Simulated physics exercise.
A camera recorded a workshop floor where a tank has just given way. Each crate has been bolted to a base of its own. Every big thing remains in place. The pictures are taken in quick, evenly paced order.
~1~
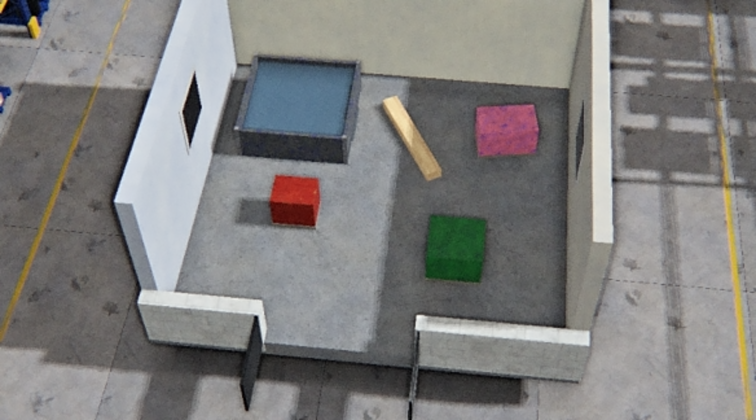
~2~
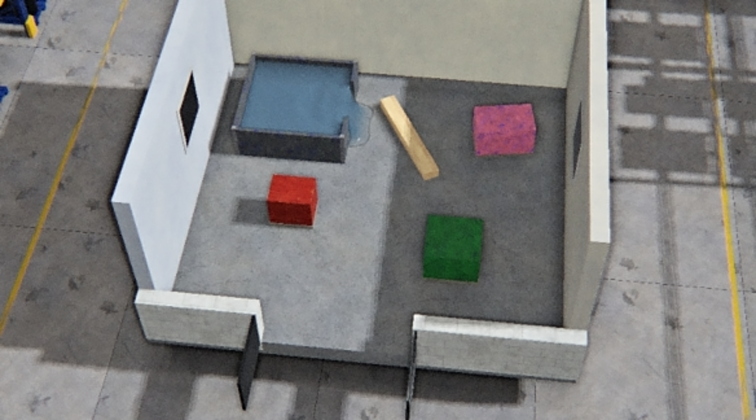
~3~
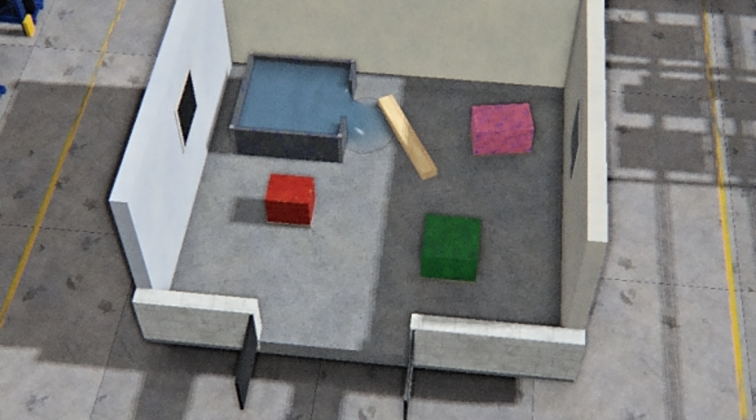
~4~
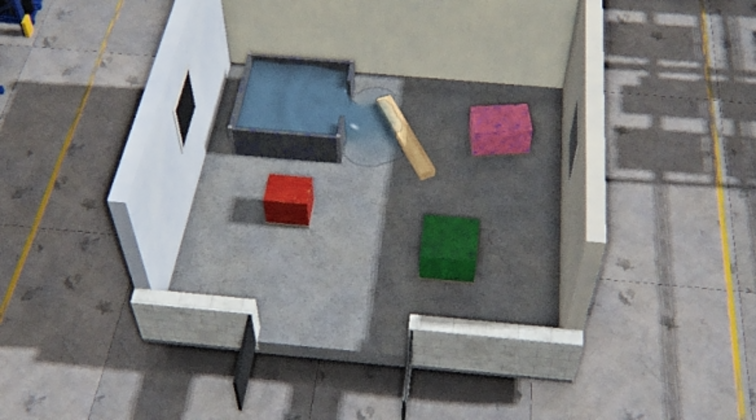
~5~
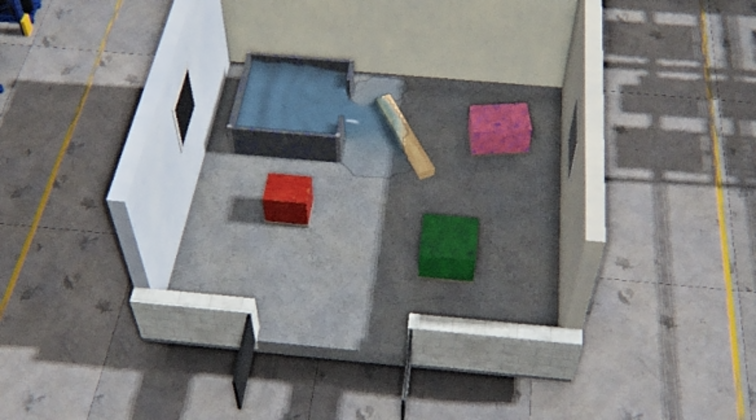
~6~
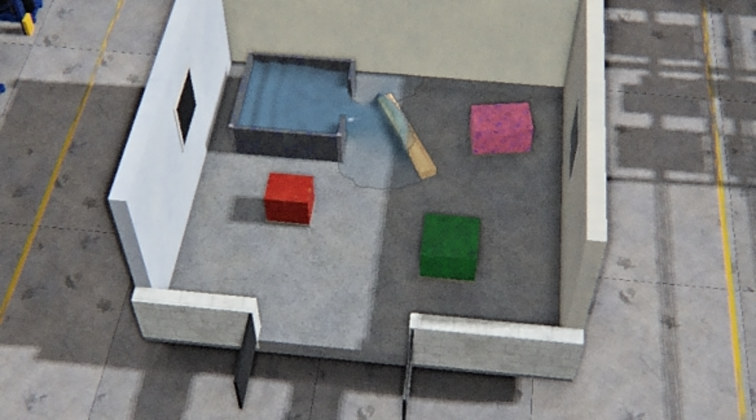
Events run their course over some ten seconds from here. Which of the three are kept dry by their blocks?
The green crate ends up wet; the red crate remains dry; the pink crate ends up wet.
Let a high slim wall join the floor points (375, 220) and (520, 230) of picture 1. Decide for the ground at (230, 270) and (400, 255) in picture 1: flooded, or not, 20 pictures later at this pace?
Untouched, untouched.
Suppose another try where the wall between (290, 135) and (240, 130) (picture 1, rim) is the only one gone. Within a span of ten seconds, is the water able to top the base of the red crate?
Red: Flooded.
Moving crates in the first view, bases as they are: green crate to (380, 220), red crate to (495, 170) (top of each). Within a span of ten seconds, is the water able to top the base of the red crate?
The red crate is flooded.
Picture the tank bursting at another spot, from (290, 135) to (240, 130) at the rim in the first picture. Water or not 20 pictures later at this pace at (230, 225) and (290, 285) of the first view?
Well, the first one's sitting in a puddle and the next one's sitting in a puddle.
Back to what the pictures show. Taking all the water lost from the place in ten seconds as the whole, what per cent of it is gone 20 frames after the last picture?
Roughly 20 percent.
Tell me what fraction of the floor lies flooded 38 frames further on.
I reckon around 75 %.
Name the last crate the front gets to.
Clearly the red one.
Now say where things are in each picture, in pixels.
In the first picture, the open tank at (299, 99) is whole and still.
In the second picture, water pours out at (348, 116) and has run to (367, 110).
In the third picture, the front is at (390, 129), out from the gap at (346, 117).
In the fourth picture, water pours out at (345, 117) and has run to (400, 153).
In the fifth picture, the front is at (409, 164), out from the gap at (344, 116).
In the sixth picture, the front is at (416, 178), out from the gap at (345, 115).
A moment on, water covers 25 % of the floor; the green crate water round its plinth, the red crate not reached, the pink crate water round its plinth.
Next, water covers 45 % of the floor; the green crate water round its plinth, the red crate not reached, the pink crate water round its plinth.
Then, water covers 60 % of the floor; the green crate water round its plinth, the red crate water round its plinth, the pink crate water round its plinth.
Later, water covers 75 % of the floor; the green crate water round its plinth, the red crate water round its plinth, the pink crate water round its plinth.
In the end, water covers 90 % of the floor; the green crate was topped, the red crate stayed above the water, the pink crate was topped.
